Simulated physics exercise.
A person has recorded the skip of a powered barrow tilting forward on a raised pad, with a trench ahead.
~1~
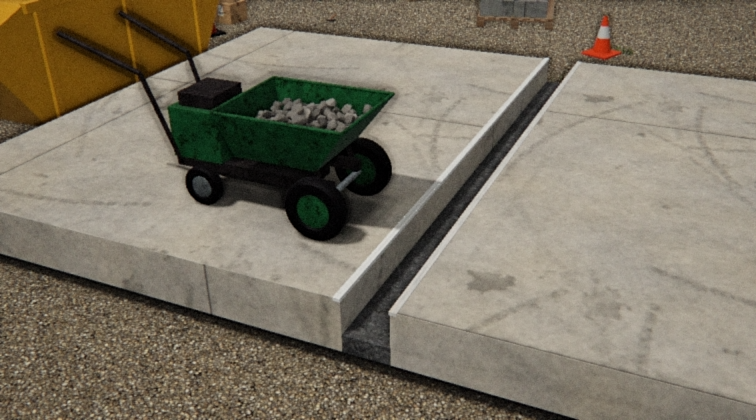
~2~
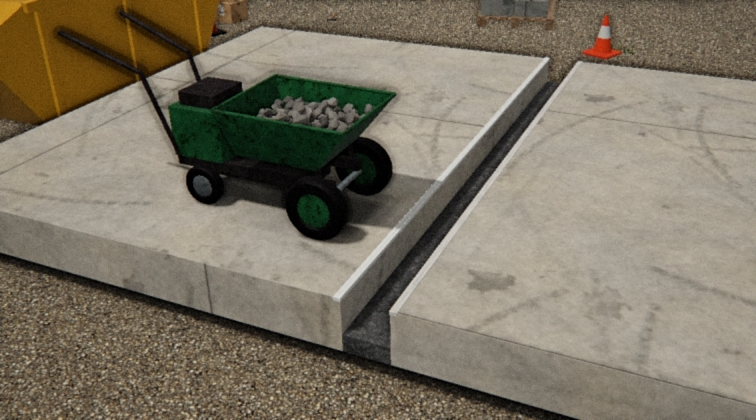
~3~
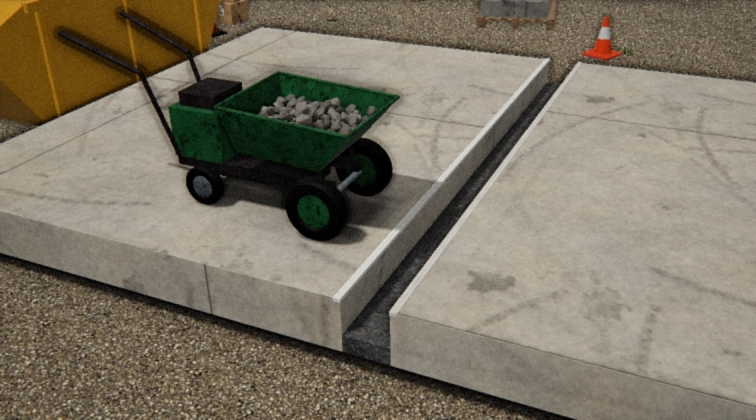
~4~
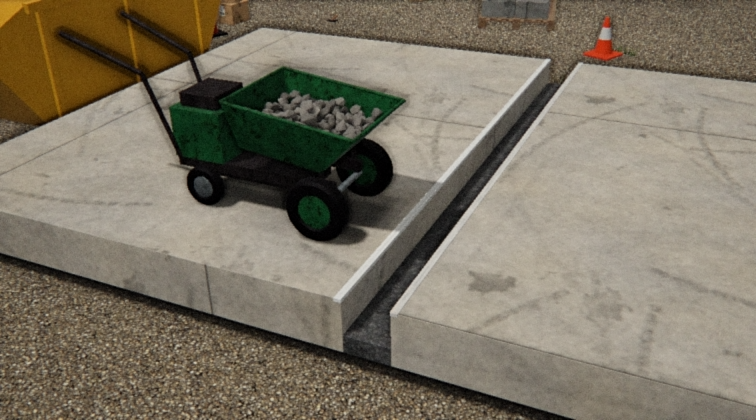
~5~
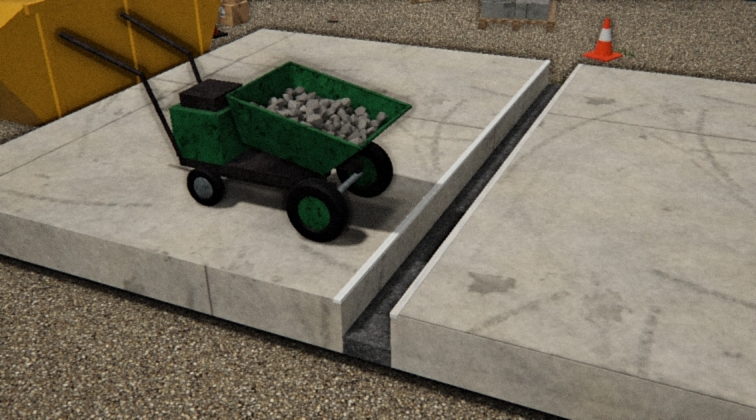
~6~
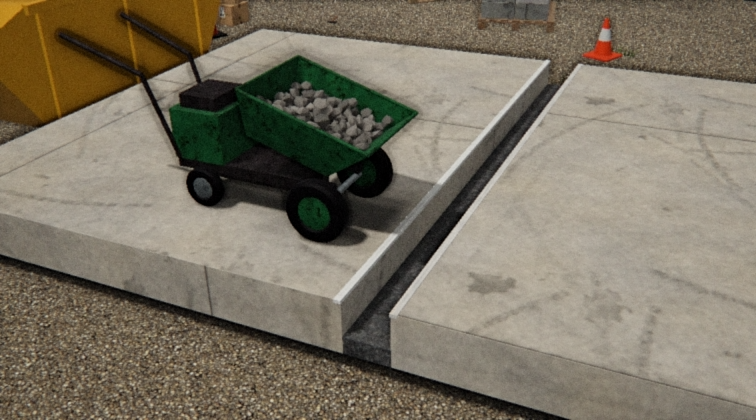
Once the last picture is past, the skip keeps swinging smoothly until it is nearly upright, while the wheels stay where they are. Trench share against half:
Over.
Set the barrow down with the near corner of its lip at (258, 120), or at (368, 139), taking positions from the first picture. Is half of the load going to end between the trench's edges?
For the first case I'd say a smaller fraction, and for the second case a smaller fraction.
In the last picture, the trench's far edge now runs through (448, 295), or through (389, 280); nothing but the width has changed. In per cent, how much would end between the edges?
Result, try 1: 100 in a hundred; try 2: 0 in a hundred.
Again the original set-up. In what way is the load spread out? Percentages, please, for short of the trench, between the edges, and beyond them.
Shares - short: 0 %, between: 75 %, beyond: 25 %.
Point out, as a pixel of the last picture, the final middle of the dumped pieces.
Roughly at pixel (435, 253).
Shortly afterwards, skip tipped steeply; the whole lot in the skip.
Next, skip tipped right over; the bulk in the skip; a little in or heaped over the trench; a little beyond it.
Some moments later, skip tipped right over; a little in the skip; near two thirds in or heaped over the trench; near a quarter beyond it.
In the end, skip tipped right over; only a few in the skip; the bulk in or heaped over the trench; near a quarter beyond it.
